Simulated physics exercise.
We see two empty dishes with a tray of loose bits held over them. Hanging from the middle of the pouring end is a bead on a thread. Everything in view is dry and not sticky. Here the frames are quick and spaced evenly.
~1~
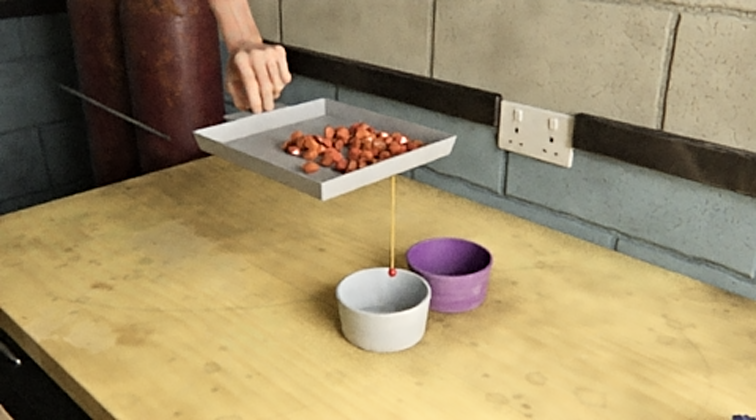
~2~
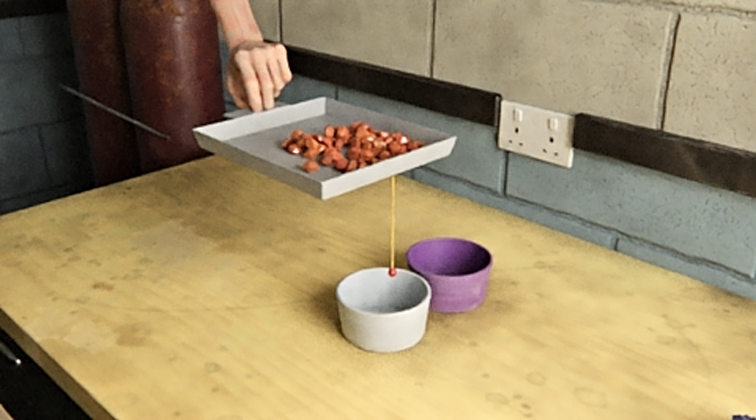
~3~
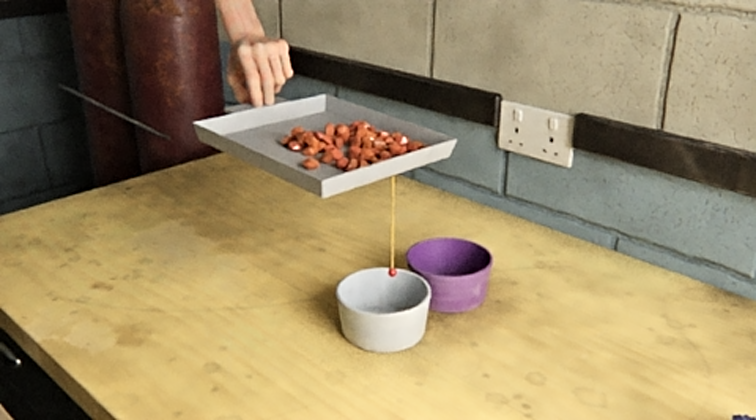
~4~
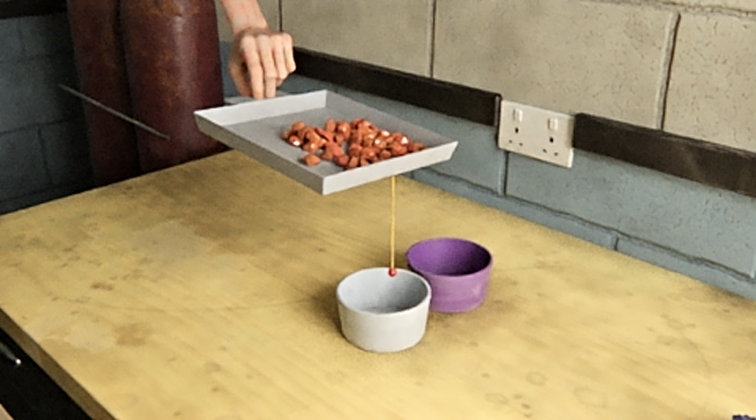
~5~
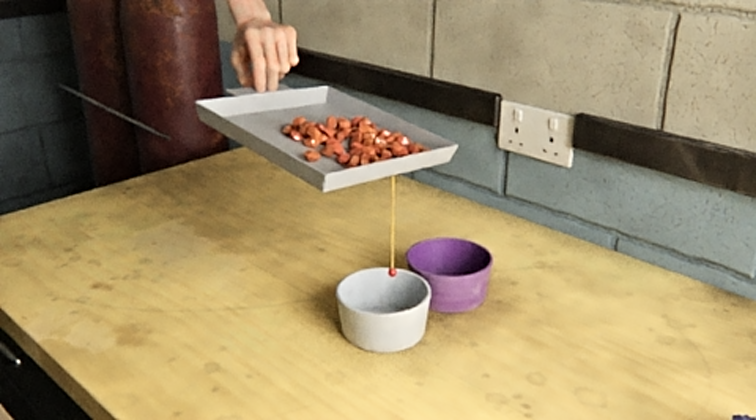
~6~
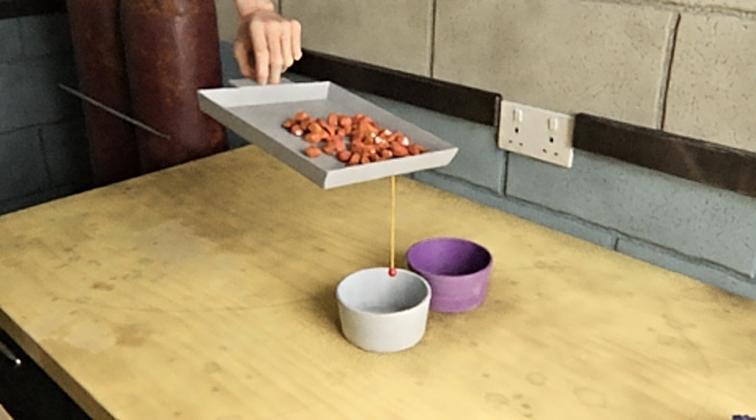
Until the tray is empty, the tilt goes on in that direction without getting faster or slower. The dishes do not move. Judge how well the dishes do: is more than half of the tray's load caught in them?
Majority caught.
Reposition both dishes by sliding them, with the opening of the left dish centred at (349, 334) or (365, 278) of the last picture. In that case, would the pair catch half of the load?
The first try: Not half. The second: Over half.
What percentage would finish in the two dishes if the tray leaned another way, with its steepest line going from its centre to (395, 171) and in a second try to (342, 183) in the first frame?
I'd say some 20 in a hundred at first, then 10 in a hundred.
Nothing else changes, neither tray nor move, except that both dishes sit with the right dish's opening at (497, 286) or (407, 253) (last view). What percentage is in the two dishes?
It works out to 0 percent and then 60 percent.
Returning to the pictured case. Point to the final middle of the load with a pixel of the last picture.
Roughly pixel (444, 280).
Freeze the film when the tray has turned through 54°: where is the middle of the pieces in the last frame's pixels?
(389, 135).
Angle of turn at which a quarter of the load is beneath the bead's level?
Roughly 95 degrees at that moment.
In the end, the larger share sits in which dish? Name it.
The one at right wins.
Shortly afterwards, tray tipped steeply; the whole lot on the tray.
Next, tray tipped right over; the bulk on the tray; a little in the right dish; a little in the air.
Some moments later, tray tipped past a quarter turn; the whole lot in the right dish.
In the end, tray tipped past a quarter turn; none at all in the left dish; the whole lot in the right dish.
